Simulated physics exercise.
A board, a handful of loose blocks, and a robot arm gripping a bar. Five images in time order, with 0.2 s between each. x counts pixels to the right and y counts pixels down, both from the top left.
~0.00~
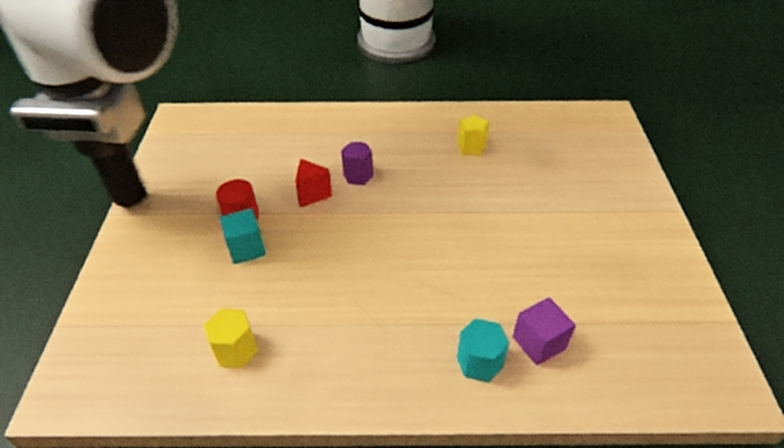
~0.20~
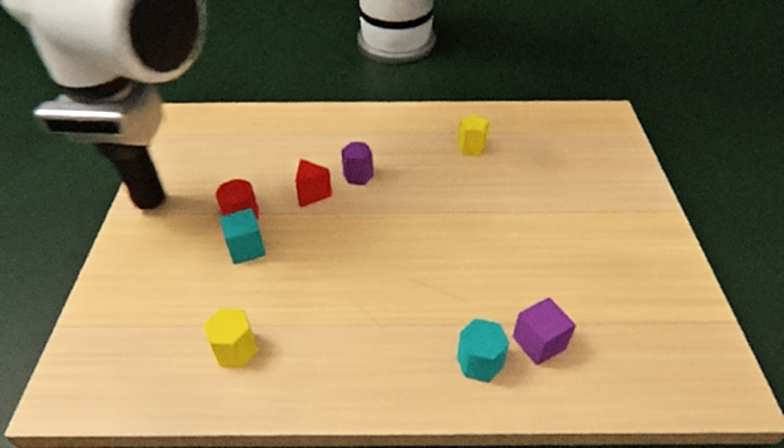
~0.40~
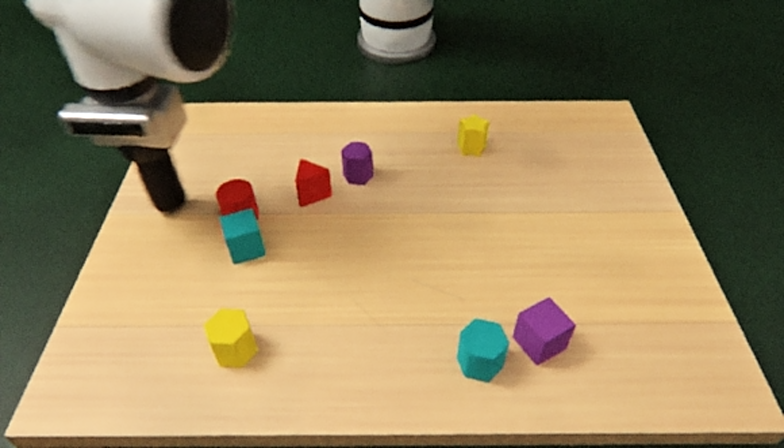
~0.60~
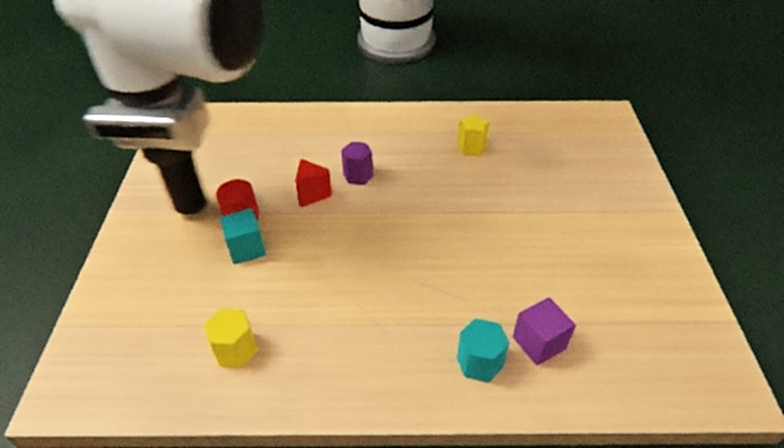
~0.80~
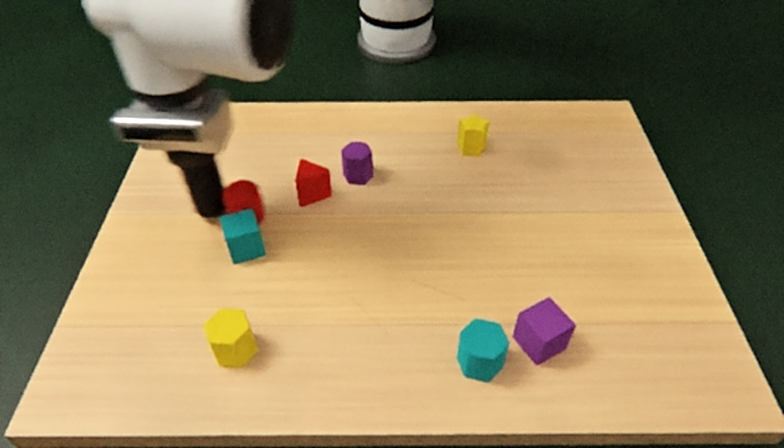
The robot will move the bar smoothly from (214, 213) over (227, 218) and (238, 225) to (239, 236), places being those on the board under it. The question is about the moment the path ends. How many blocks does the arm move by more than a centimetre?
My best guess is that a pair of blocks move over 1 cm.
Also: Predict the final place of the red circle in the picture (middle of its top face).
Its top middle: (269, 196).
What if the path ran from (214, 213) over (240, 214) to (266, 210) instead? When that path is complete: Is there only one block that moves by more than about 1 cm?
It seems so.
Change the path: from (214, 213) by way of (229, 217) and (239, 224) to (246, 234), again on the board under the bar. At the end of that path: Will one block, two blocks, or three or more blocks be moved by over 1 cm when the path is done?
Expect two.
What follows on the original path. Halfway along, bar (231, 214); red circle (263, 194).
At the end, bar (237, 229); turquoise square block (242, 233); red circle (269, 196); red triangular piece in place.
